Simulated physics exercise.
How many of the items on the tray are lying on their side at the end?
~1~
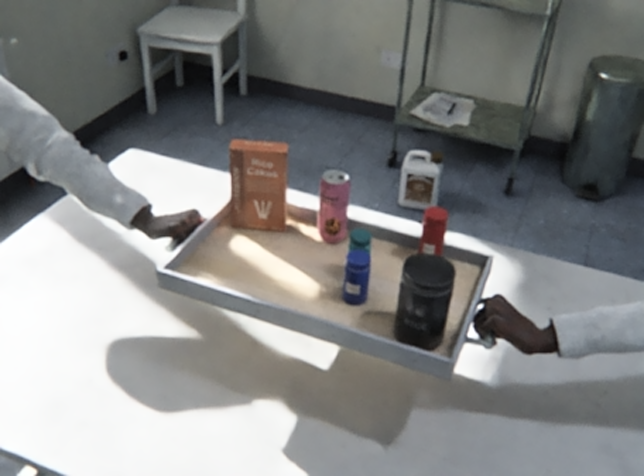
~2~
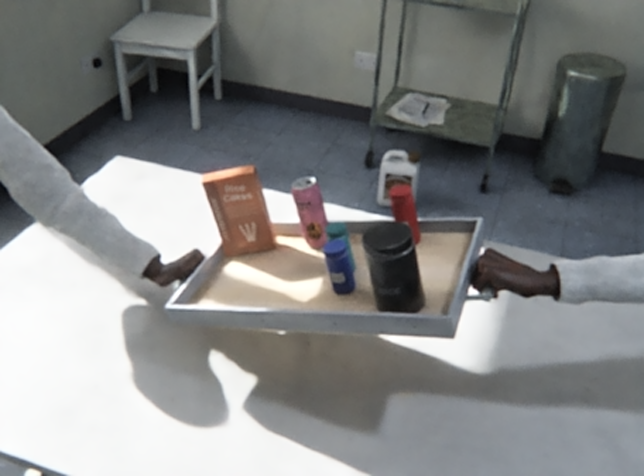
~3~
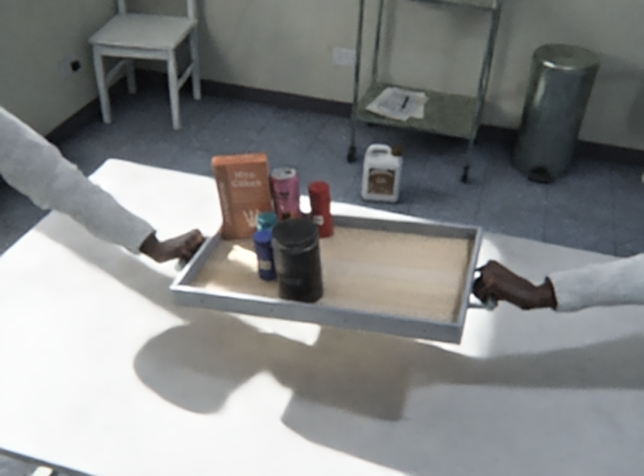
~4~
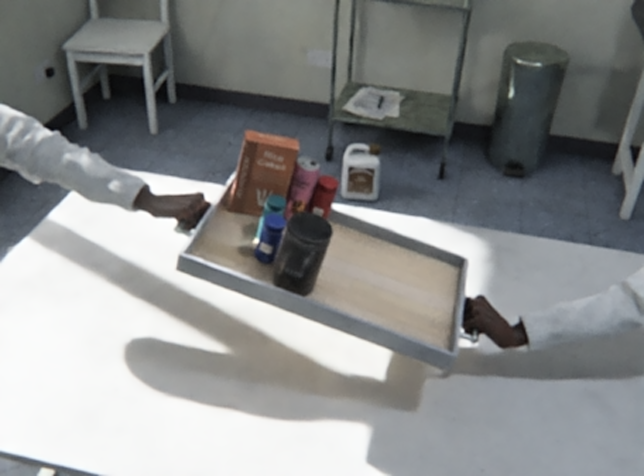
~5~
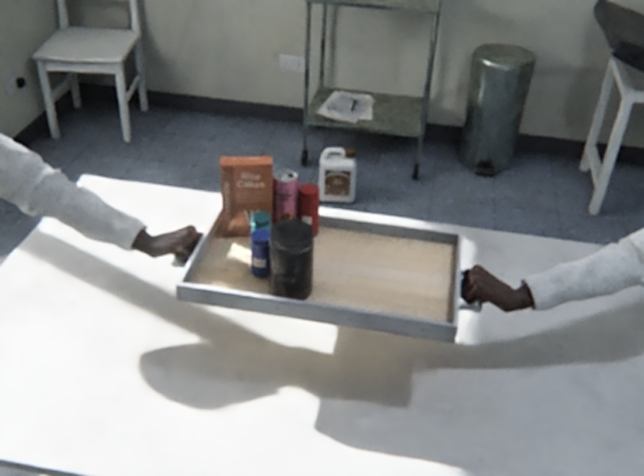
None of them are. The black jar, orange packet, pink can and the red, blue and turquoise shakers are all still standing upright.
